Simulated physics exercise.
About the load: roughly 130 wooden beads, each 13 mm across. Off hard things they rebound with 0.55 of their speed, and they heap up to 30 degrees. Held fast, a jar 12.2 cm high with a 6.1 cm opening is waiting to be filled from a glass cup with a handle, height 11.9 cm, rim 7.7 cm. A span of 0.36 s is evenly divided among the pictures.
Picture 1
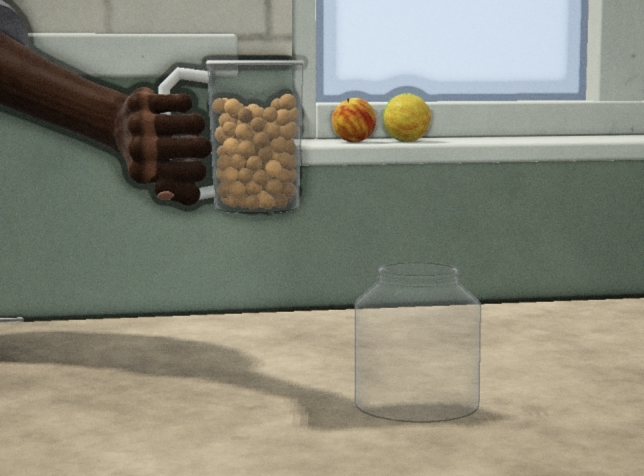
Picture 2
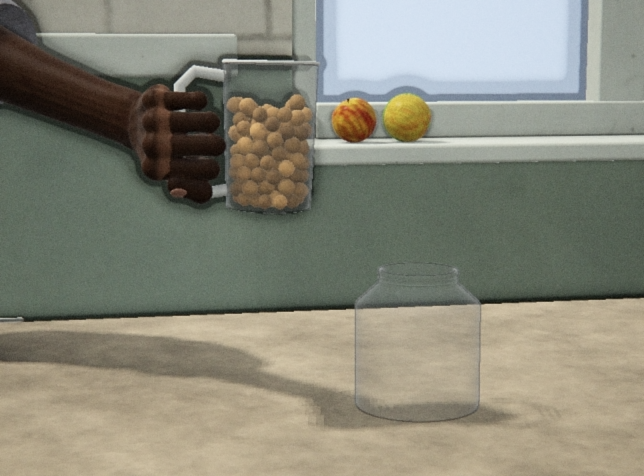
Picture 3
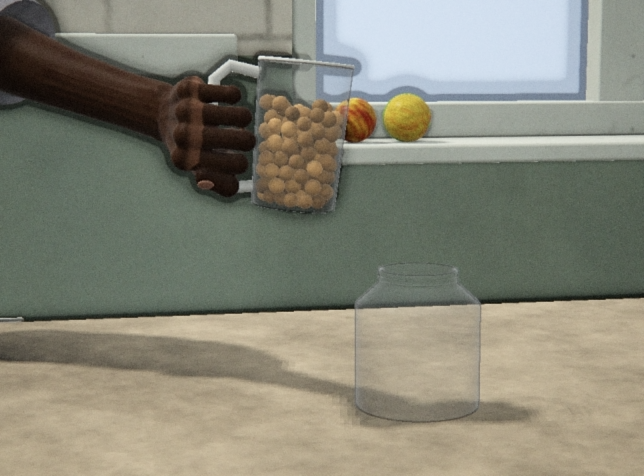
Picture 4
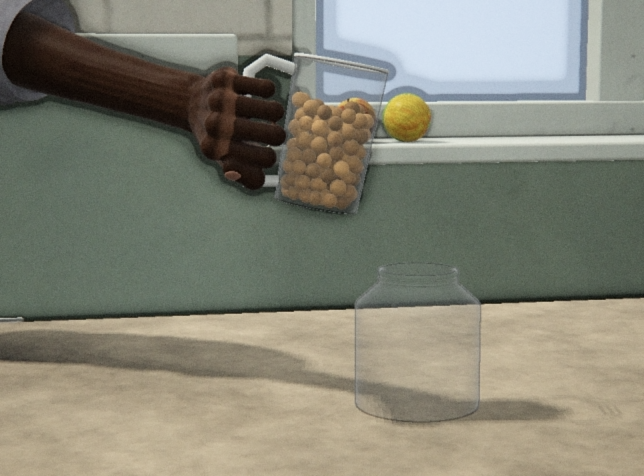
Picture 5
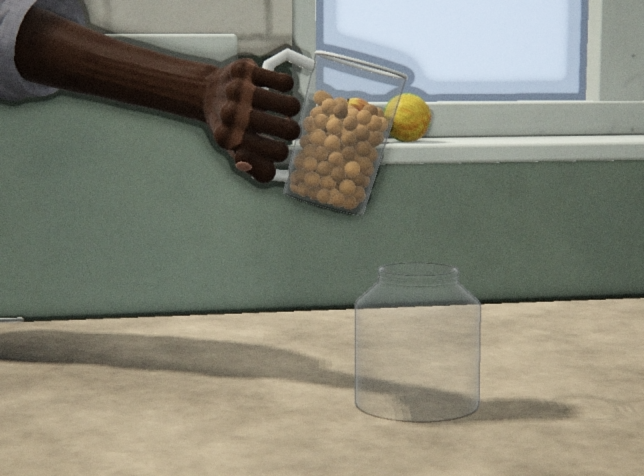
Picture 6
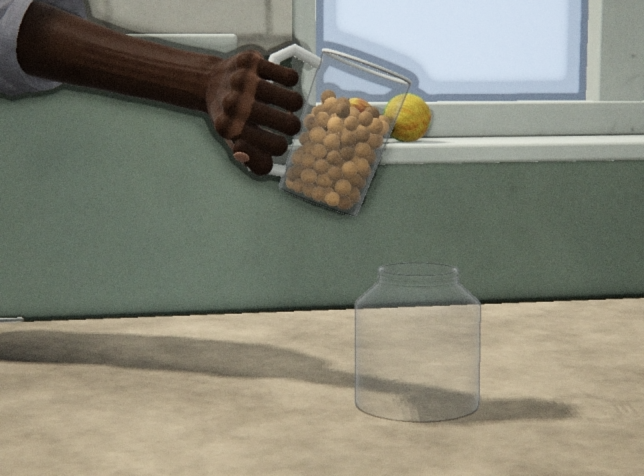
A hand moves a clear cup of wooden beads right, tilting it rightward above a jar.
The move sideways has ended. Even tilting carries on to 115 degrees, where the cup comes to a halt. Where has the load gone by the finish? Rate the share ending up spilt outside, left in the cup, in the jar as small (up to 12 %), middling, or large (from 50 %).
Spilt - middling, still above - small, jar - large.
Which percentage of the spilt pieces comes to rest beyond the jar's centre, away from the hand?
That works out to about 100 percent.
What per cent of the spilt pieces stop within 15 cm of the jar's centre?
I'd put it close to 10 %.
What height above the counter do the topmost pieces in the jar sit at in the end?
About 4.0 cm.
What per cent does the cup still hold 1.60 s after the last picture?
Estimate: Some 30 %.
Then, 0.65 s after the last picture, tilt 65 degrees; the cup holds 100 %, the jar 0 %.
Then, 1.09 s after the last picture, tilt 95 degrees; the cup holds 100 %, the jar 0 %.
Then, 1.60 s after the last picture, tilt 115 degrees; the cup holds 30 %, the jar 35 %.
In the end, spilt 25 %, still above 0 %, jar 75 %.
